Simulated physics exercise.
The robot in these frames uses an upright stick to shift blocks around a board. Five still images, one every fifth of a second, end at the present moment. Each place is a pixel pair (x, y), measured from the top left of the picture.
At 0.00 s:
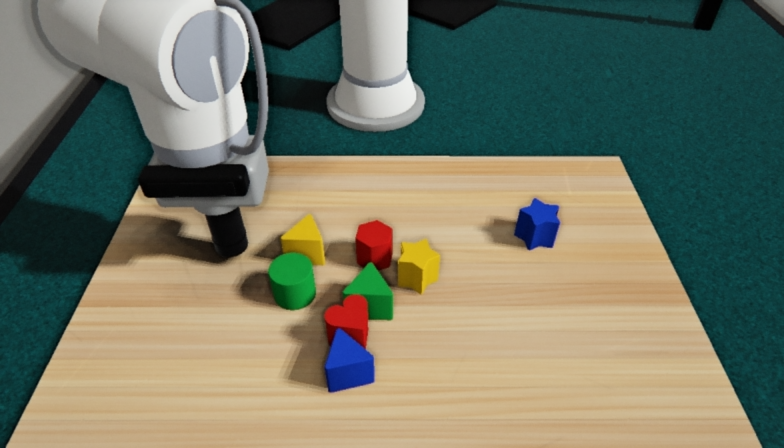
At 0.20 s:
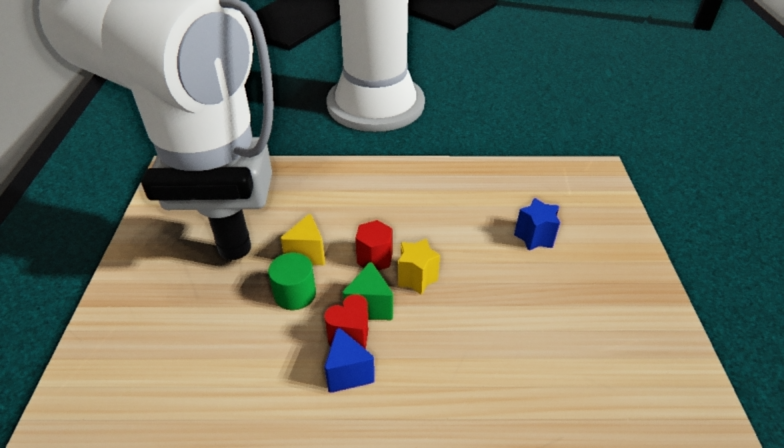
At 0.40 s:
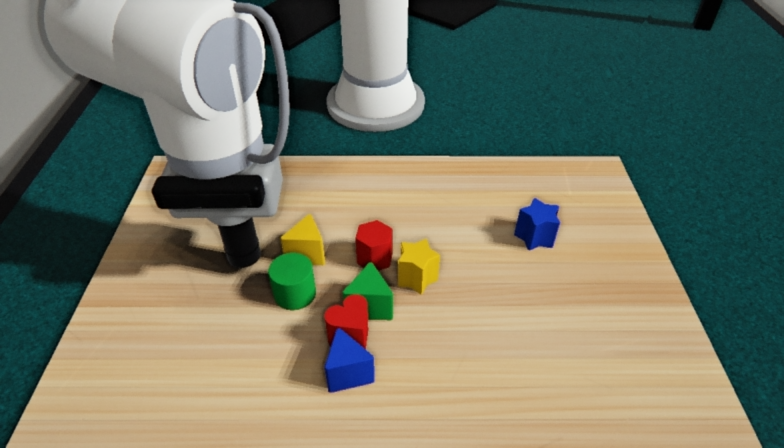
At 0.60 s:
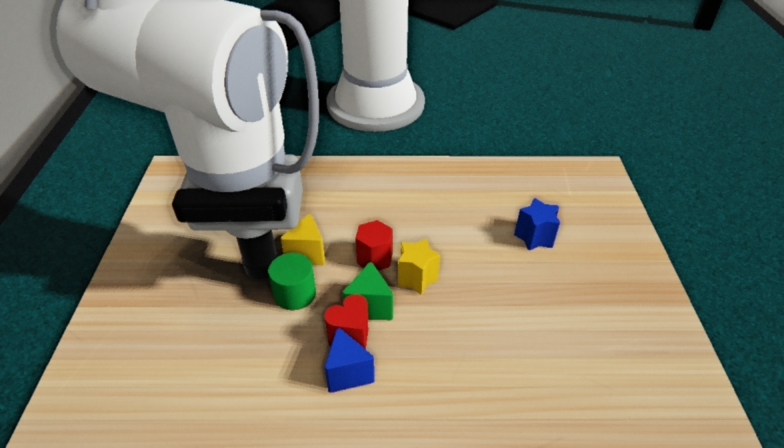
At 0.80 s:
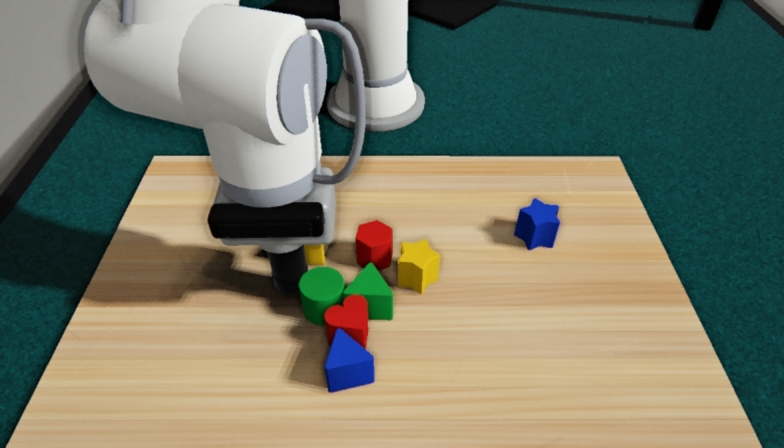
Robot arm with a black stick moving slowly right and nudging a green cylinder toward a green triangle among colourful blocks.
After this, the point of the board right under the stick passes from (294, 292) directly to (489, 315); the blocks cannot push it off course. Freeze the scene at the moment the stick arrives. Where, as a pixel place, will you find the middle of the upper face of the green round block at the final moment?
The middle of its upper face will lie at (400, 312).
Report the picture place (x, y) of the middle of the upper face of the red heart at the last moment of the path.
The spot you're after is about (371, 340) in the image.
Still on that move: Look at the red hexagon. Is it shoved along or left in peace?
Put simply, it stays right there.
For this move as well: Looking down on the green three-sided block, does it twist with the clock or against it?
Looking down: Clockwise.
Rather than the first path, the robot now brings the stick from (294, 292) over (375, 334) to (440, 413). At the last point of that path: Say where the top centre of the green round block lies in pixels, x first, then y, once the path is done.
Final place: (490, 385).
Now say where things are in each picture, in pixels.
The first picture shows stick's lower end at (233, 247); green round block at (290, 268); blue three-sided block at (346, 351); red heart at (349, 313); green three-sided block at (369, 282); red hexagon at (374, 233).
The second picture shows stick at (236, 249); blocks still.
The third picture shows stick at (245, 257); blocks still.
The fourth picture shows stick at (262, 269); blocks still.
The fifth picture shows stick at (292, 282); green round block at (321, 283); blue three-sided block at (346, 351); red heart at (349, 313); green three-sided block at (369, 282); red hexagon at (374, 233).
On the path given first. One third of the way, stick at (358, 289); green round block at (374, 302); blue three-sided block at (344, 357); red heart at (367, 335), turned 45° clockwise; green three-sided block at (408, 287), turned 70° anticlockwise.
Two thirds of the way, stick at (423, 297); green round block at (400, 312); blue three-sided block at (342, 359), turned 15° clockwise; red heart at (371, 340), turned 55° clockwise; green three-sided block at (466, 300), turned 55° anticlockwise.
At the end, stick at (491, 305); green round block at (400, 312); blue three-sided block at (342, 359), turned 15° clockwise; red heart at (371, 340), turned 55° clockwise; green three-sided block at (505, 319), turned 25° clockwise; red hexagon still.
